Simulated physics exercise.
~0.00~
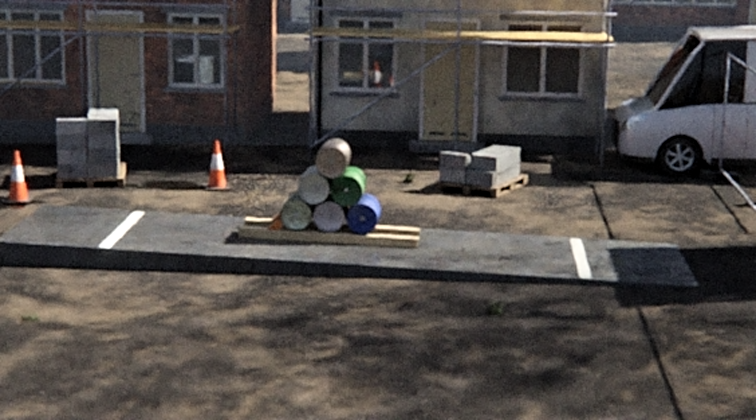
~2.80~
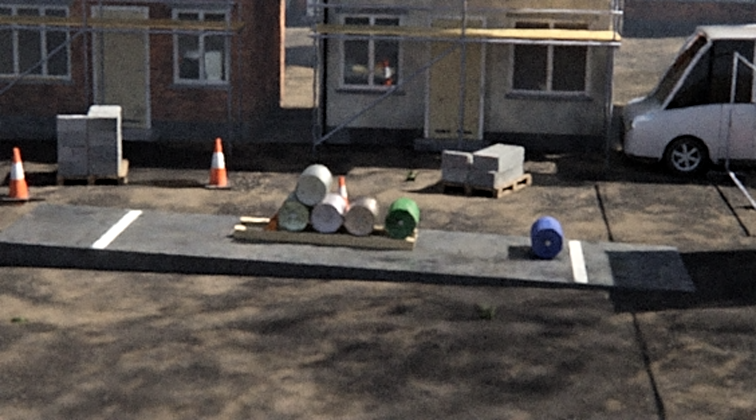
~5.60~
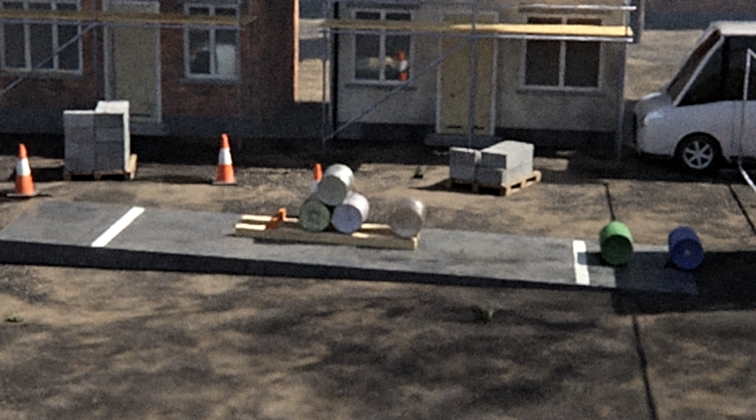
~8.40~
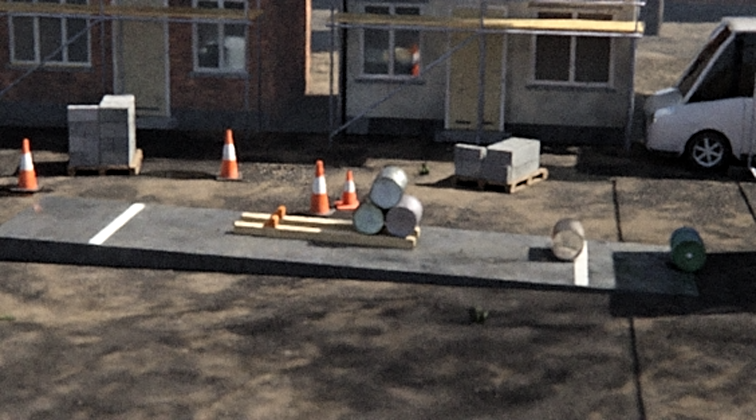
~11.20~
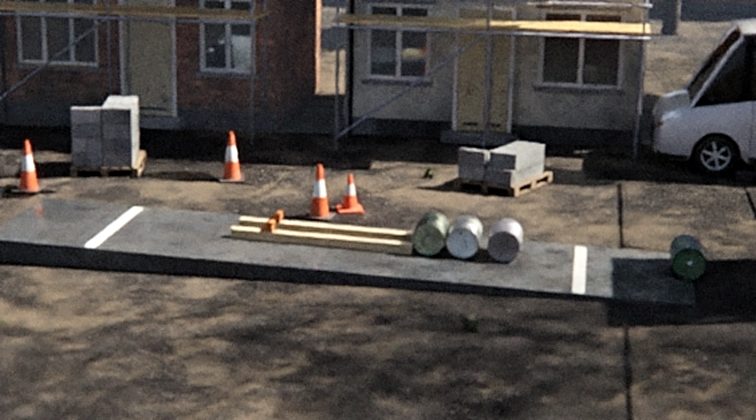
Stacked kegs collapsing and rolling right off timber bearers, blue then green crossing the white line, three others stopping short of it.
